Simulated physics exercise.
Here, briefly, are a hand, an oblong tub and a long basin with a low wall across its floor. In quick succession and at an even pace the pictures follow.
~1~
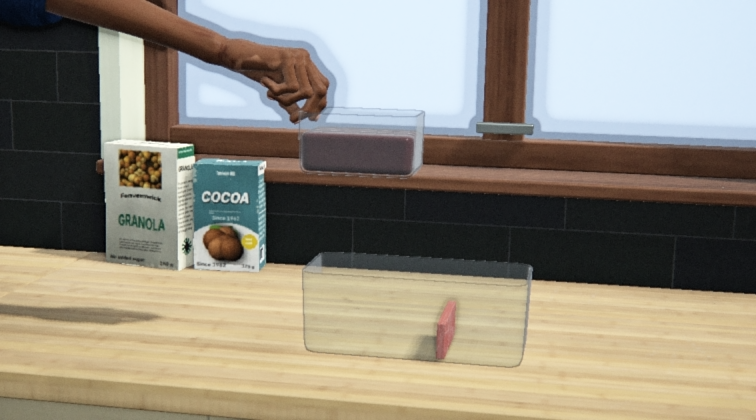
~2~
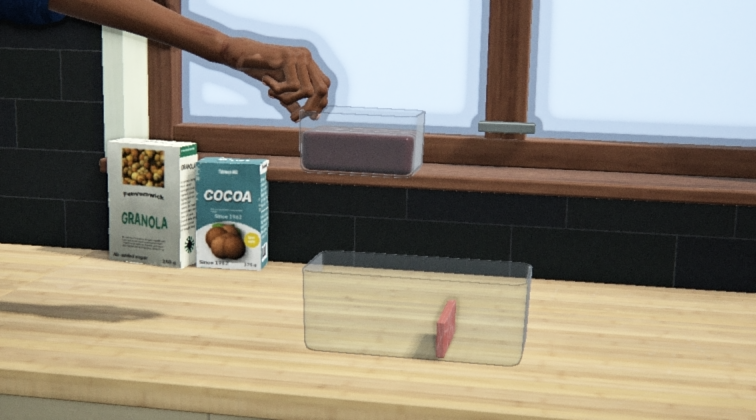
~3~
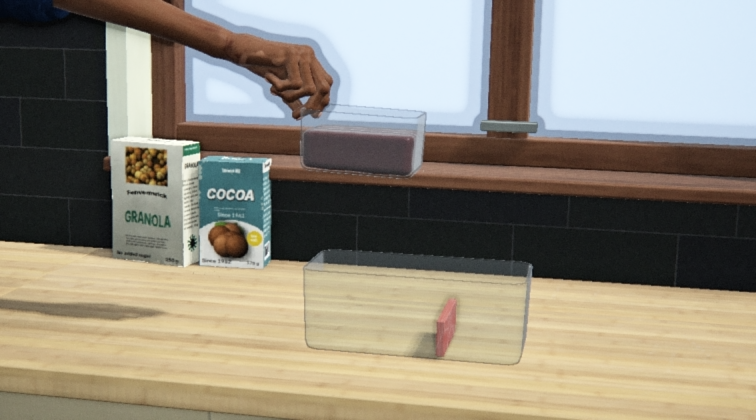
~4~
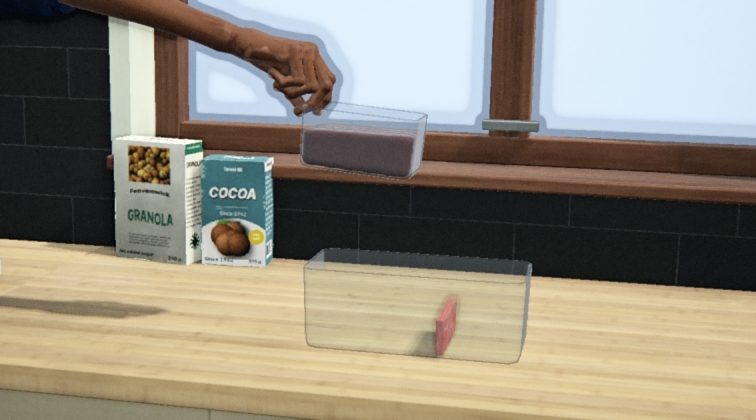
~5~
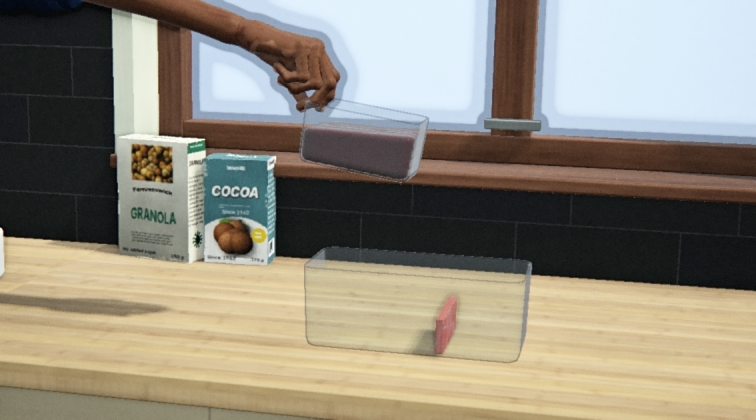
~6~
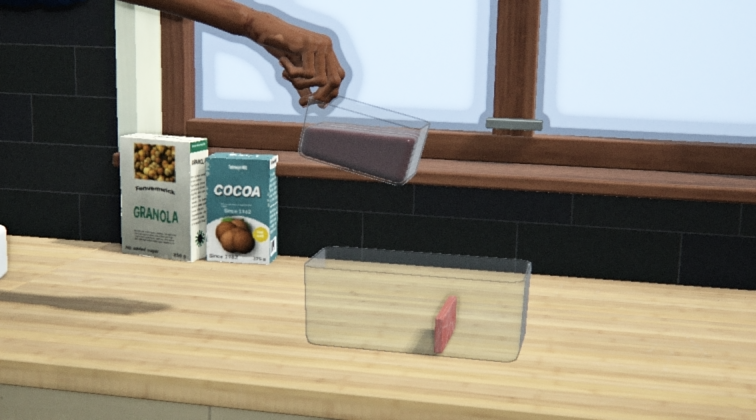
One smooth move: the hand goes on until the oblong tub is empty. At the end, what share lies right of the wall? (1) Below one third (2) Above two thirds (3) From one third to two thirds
The answer is 3.
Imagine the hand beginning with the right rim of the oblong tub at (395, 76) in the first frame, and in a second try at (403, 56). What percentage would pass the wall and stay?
Estimate, first then second: 45 per cent and 50 per cent.
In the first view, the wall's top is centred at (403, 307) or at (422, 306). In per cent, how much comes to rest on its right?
Record: Case 1 near 90 %, case 2 near 85 %.
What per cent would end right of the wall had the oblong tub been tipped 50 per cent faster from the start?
Close to 50 in a hundred.
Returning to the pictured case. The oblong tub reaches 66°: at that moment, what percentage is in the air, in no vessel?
Close to 35 in a hundred.
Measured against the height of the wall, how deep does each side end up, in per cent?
Close to 20 for the left and 70 for the right.
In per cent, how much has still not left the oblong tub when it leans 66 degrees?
Near 60 percent is still in there.
A moment on, the oblong tub is tipped part way and 59 per cent is still to pour, 1 is left of the wall and 4 right of it.
Next, the oblong tub is tipped on its side and 17 per cent is still to pour, 7 is left of the wall and 58 right of it.
Then the oblong tub is tipped on its side and 4 per cent is still to pour, 28 is left of the wall and 58 right of it.
Later the oblong tub is tipped on its side and 1 per cent is still to pour, 34 is left of the wall and 57 right of it.
In the end 36 per cent lies left of the wall, 58 right of it and 6 outside.
